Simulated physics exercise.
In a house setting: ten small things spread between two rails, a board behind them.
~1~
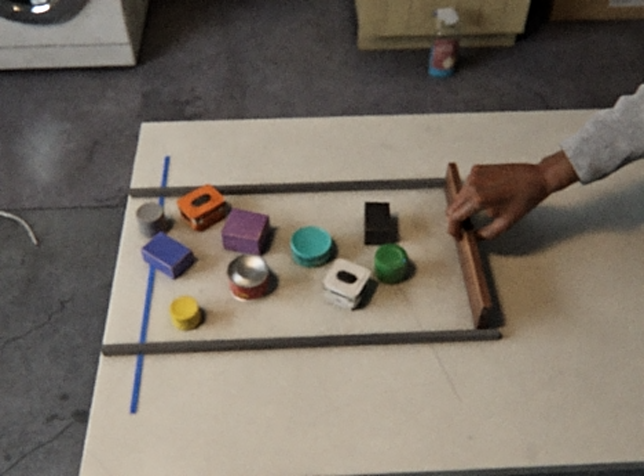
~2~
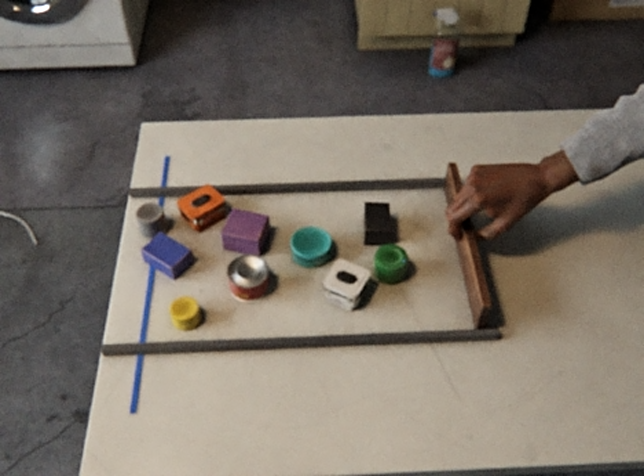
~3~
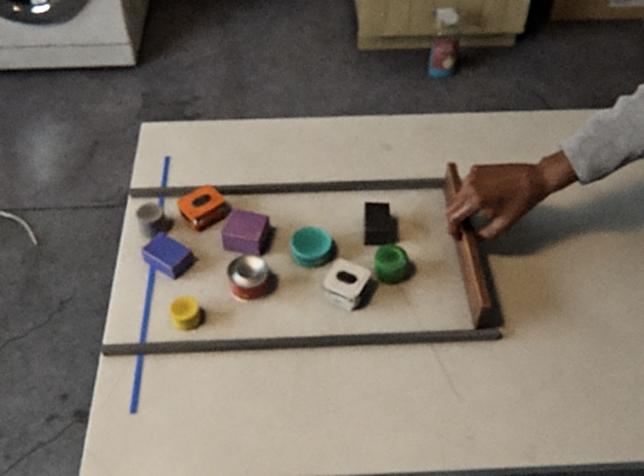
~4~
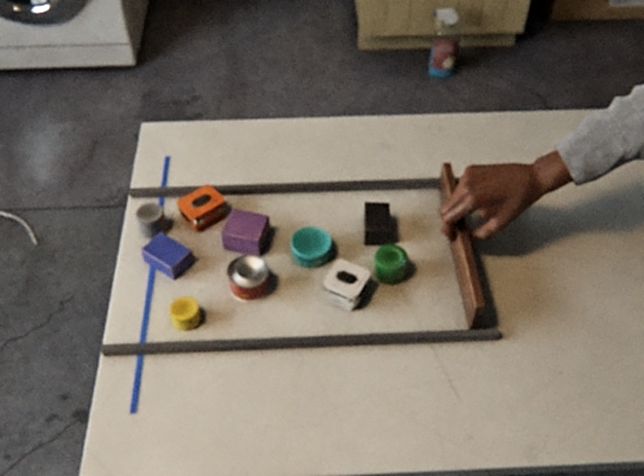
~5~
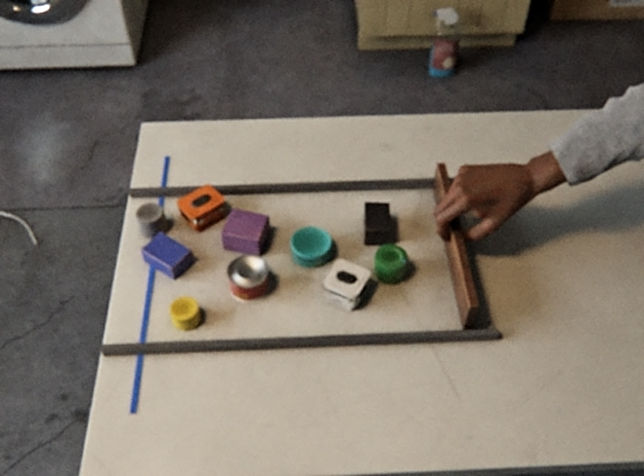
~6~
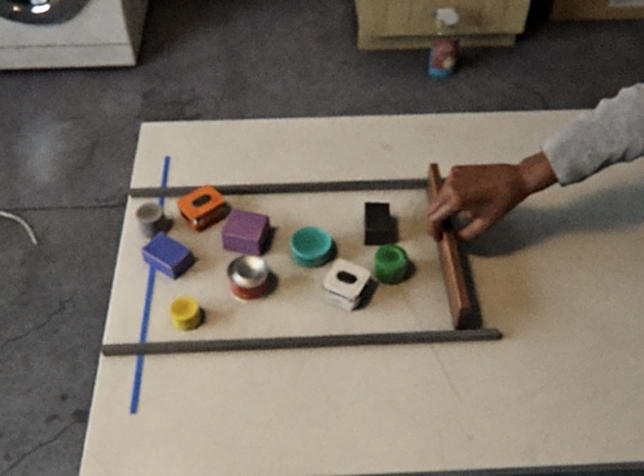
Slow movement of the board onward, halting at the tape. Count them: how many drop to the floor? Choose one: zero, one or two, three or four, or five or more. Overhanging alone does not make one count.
Five or more.
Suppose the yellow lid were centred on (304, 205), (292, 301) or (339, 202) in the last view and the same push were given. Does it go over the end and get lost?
One after another, it keeps its place; fails to stay; keeps its place.
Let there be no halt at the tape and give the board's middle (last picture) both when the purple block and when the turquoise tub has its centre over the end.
Purple block: (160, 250); turquoise tub: (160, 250).
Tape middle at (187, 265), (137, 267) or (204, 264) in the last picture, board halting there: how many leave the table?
The counts: 2, 6 and 0.
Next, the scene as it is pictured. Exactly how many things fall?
Total: 6.
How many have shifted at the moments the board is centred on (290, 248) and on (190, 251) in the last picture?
The first count is 6, and then it's 10.
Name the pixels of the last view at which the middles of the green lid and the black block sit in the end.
In the last picture, roughly (132, 278) and (142, 232).
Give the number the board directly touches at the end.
Contact count: 4.
Early on, none off yet; grey lid at rest near (152, 221); blue block at rest near (168, 256); yellow lid at rest near (186, 314).
Finally, the number that fall off is five or more; lost, turquoise tub, red tin, purple block, yellow lid, blue block and grey lid.
